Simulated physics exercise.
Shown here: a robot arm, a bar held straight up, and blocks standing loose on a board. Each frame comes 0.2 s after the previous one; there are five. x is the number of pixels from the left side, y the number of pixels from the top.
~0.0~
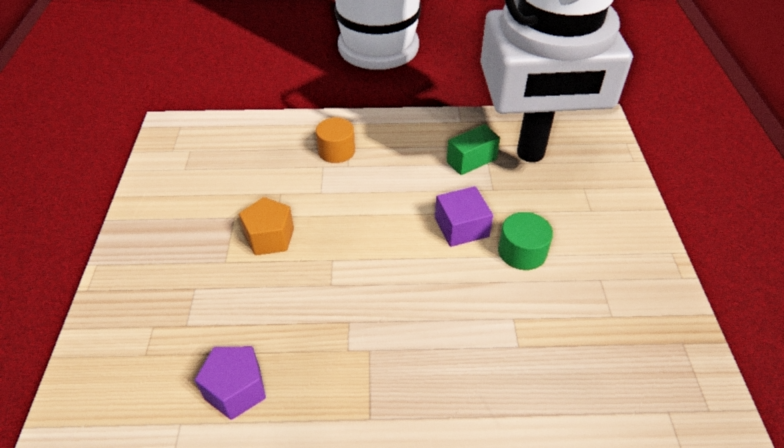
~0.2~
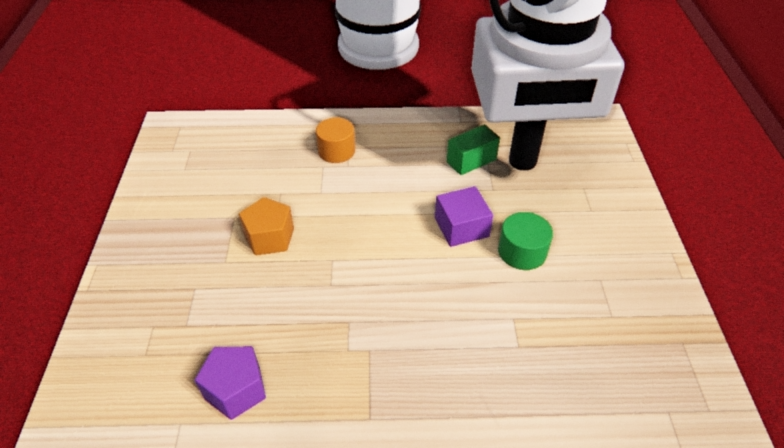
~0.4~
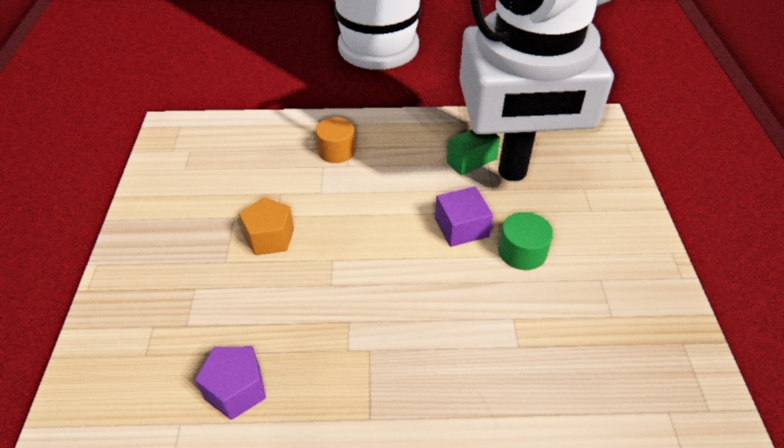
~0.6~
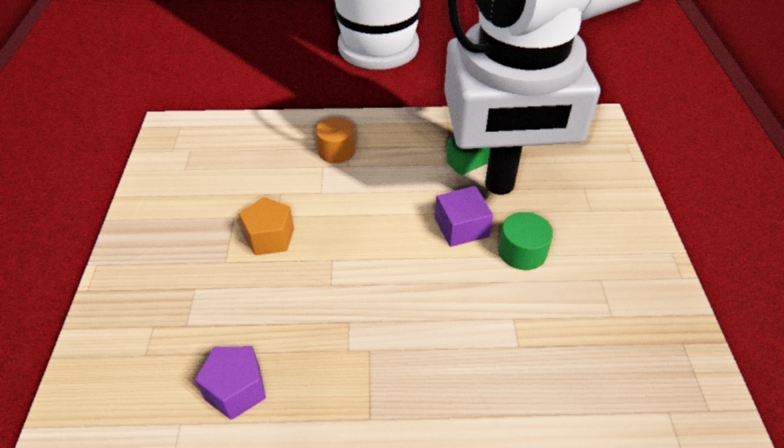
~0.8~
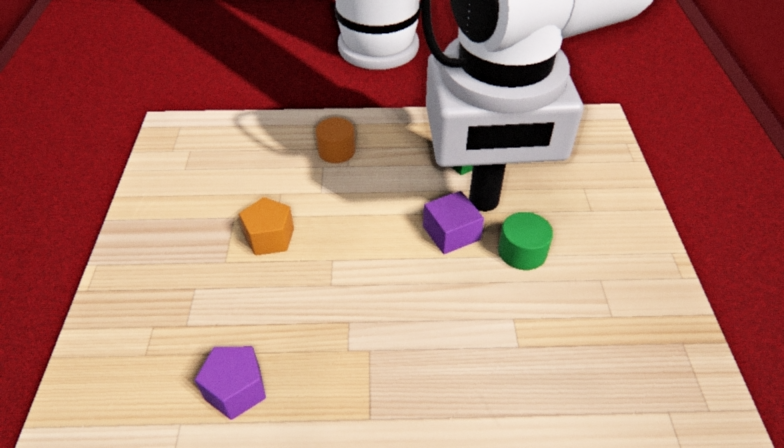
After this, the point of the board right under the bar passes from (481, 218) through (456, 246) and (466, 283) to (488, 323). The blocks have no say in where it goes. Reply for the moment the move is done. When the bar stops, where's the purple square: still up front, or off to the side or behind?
In the end it is beside or behind the bar.
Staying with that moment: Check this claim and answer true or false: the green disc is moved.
The statement is false.
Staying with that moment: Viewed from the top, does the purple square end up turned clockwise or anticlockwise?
Bird's-eye view: Clockwise.
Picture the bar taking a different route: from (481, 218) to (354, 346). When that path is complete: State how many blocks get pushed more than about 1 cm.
One block moves more than 1 cm.
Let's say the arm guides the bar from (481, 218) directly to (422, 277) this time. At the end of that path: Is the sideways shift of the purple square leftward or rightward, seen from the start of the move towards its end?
It goes toward the right-hand side.
On the path given first. One third of the way, bar (457, 230); purple square (420, 231), turned 20° clockwise.
Two thirds of the way, bar (468, 268); purple square (417, 233), turned 25° clockwise.
At the end, bar (491, 308); purple square (417, 233), turned 25° clockwise; green disc still.
